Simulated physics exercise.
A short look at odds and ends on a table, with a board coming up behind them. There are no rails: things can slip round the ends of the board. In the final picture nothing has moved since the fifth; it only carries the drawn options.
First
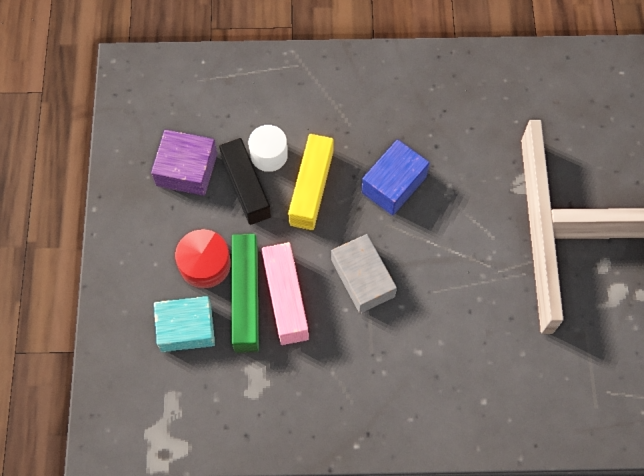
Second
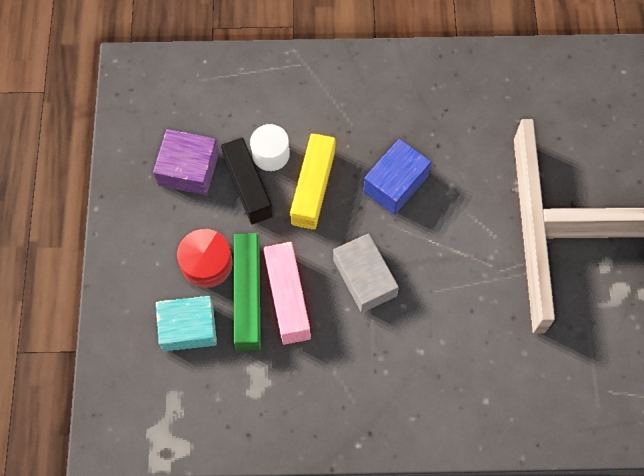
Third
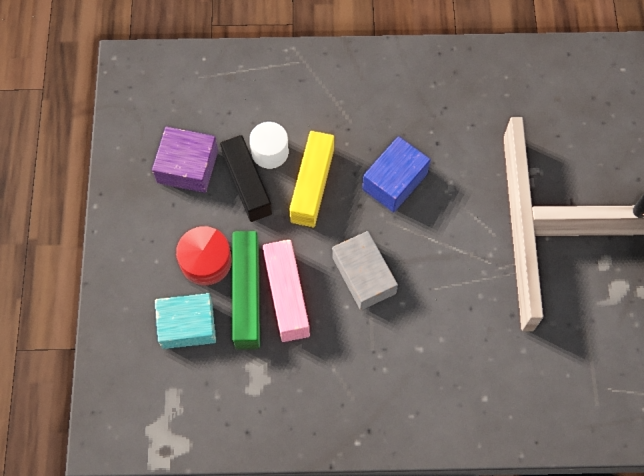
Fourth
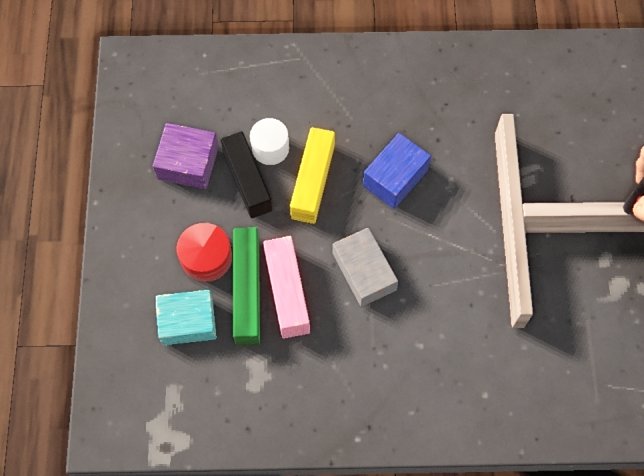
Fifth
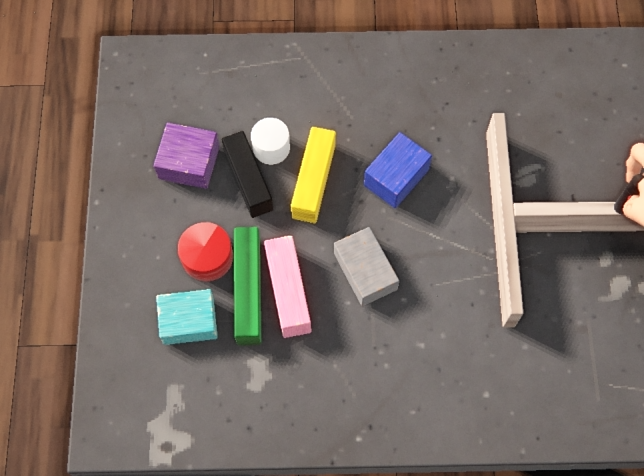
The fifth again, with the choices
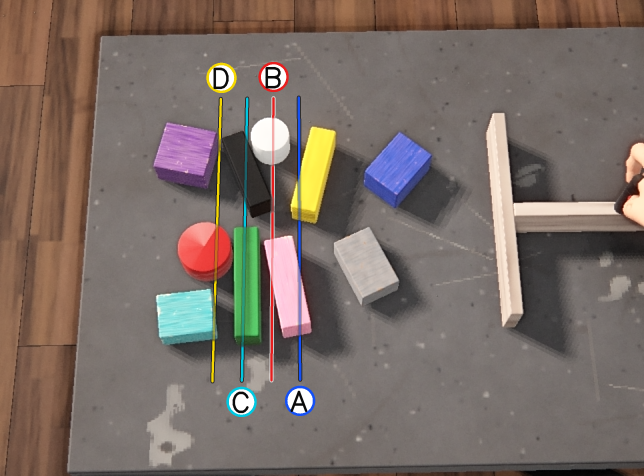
Wooden T-shaped board sliding slowly left across a grey table towards motionless coloured blocks and tins, a hand appearing on its handle.
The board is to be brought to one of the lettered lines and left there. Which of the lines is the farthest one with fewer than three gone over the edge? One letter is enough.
Up to line D.
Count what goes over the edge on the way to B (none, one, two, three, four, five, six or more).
The count is none.
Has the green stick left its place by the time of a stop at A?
Yes.
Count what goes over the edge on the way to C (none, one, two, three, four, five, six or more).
By then, none.
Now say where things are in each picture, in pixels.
Turquoise block (184, 324); red tin (204, 259); pink bar (286, 293), in the first picture.
Board (538, 215); black stick (247, 181), in the second picture.
Board (527, 213); purple block (186, 160), in the third picture.
Board (517, 210); white tin (270, 142), in the fourth picture.
Board (508, 209); blue block (398, 171); turquoise block (187, 317); red tin (206, 252), in the fifth picture.
On the marked copy, A at (299, 231); B at (273, 231); C at (245, 232); D at (217, 232).
Following D. Soon after the start, board (403, 211); blue block (362, 179); purple block (187, 156).
Later, board (298, 213); purple block (149, 156); turquoise block (170, 316).
In the end, board (219, 214); purple block over the edge; turquoise block (89, 317); one fallen.
As for the rest, A is within the limit but short; B is within the limit but short; C is within the limit but short.
